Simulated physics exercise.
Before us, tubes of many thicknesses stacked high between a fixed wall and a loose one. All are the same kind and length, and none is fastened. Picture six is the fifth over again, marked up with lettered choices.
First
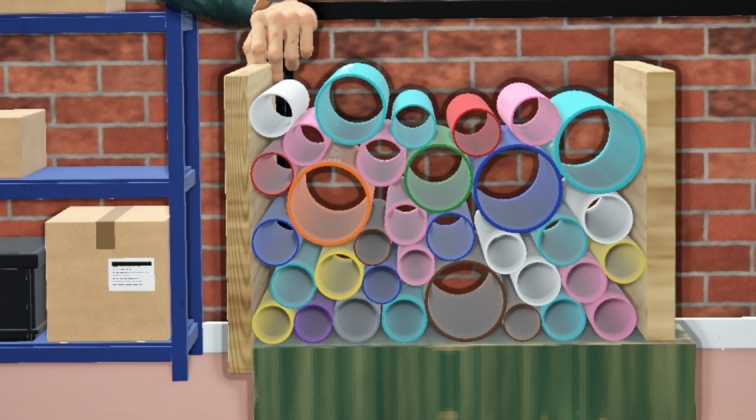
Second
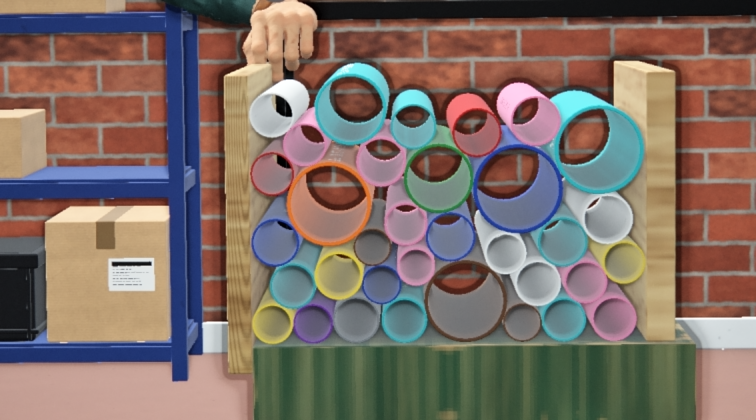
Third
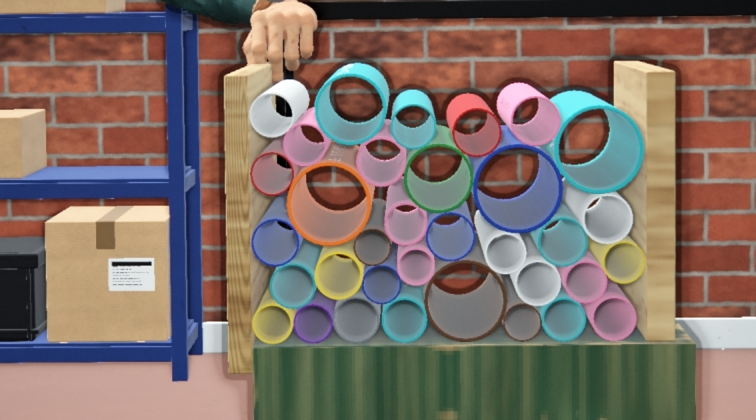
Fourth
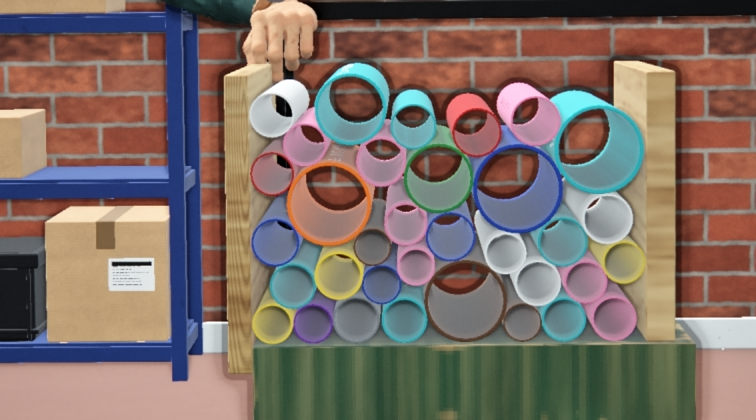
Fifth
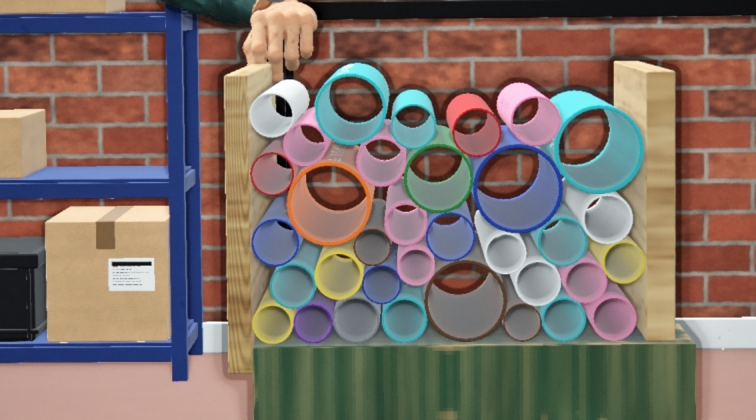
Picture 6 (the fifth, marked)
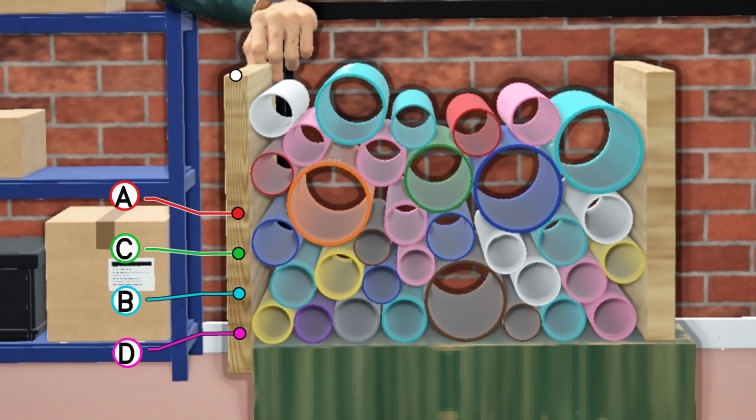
Nothing visibly moves as a hand rests at the top of the left wooden side board, beside a stack of colourful open-ended tubes of mixed widths above a green base, with boxes on blue shelving at left.
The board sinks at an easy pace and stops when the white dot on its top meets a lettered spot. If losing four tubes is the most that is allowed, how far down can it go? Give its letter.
The last mark within the limit is C.
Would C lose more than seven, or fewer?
At C, fewer than seven.
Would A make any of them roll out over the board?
Yes.
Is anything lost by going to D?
Yes.
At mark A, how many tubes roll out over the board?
It comes to one.
On the marked copy, A at (238, 214); B at (239, 294); C at (238, 253); D at (240, 333); the white dot at (236, 75).
Following C. Soon after the start, top of the board (250, 156).
Later, top of the board (252, 249).
In the end, top of the board (252, 252), four out over the board.
As for the rest, A one out over the board; B more than four out over the board; D more than four out over the board.
